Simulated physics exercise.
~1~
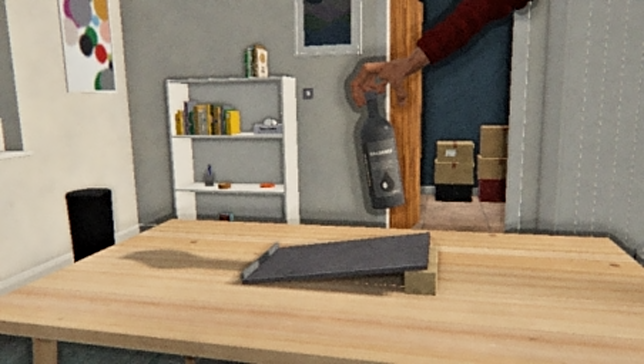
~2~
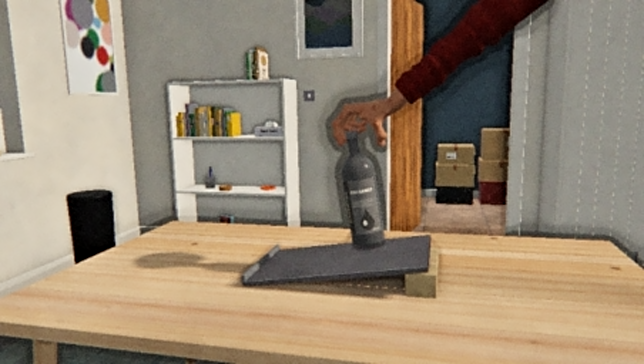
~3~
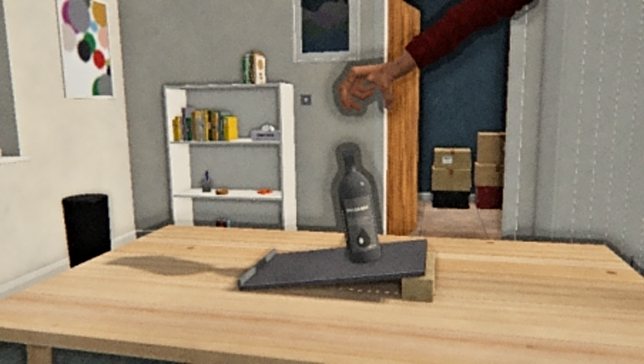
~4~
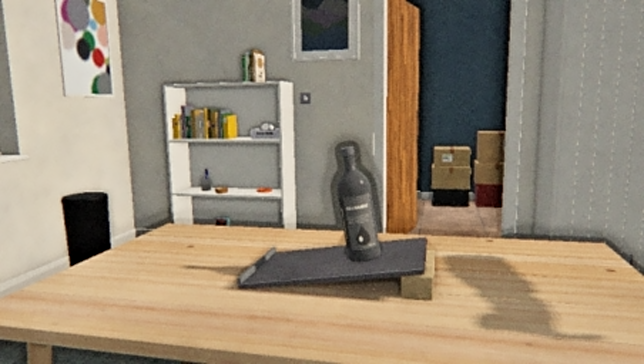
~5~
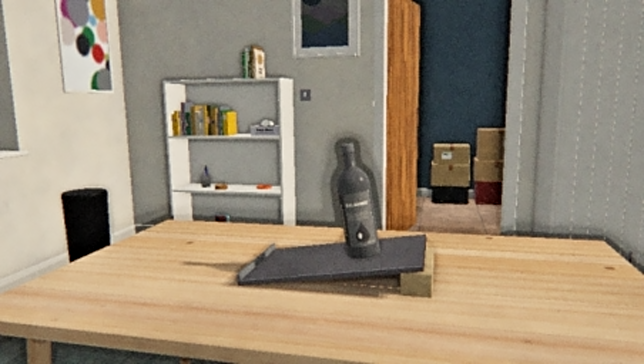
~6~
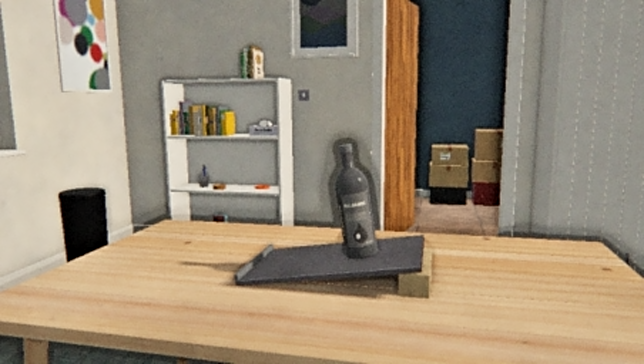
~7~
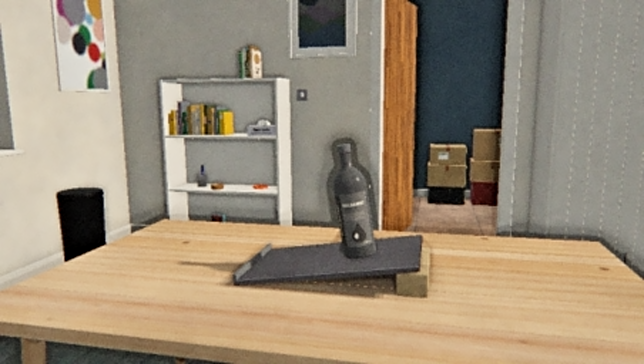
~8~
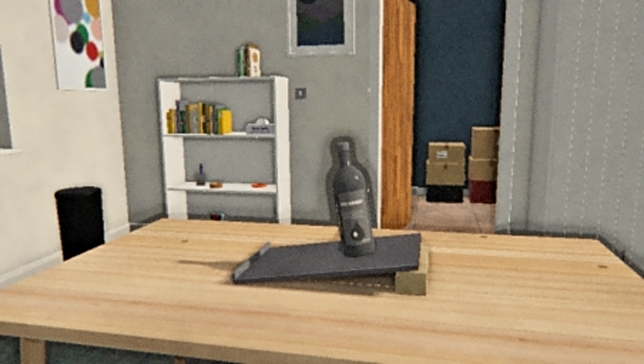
The footage shows a hand lowering a grey bottle onto a dark sloping board propped on a block atop a wooden table, then letting go and withdrawing to the right. The bottle stays where it is placed, leaning slightly on the incline, and remains at rest.
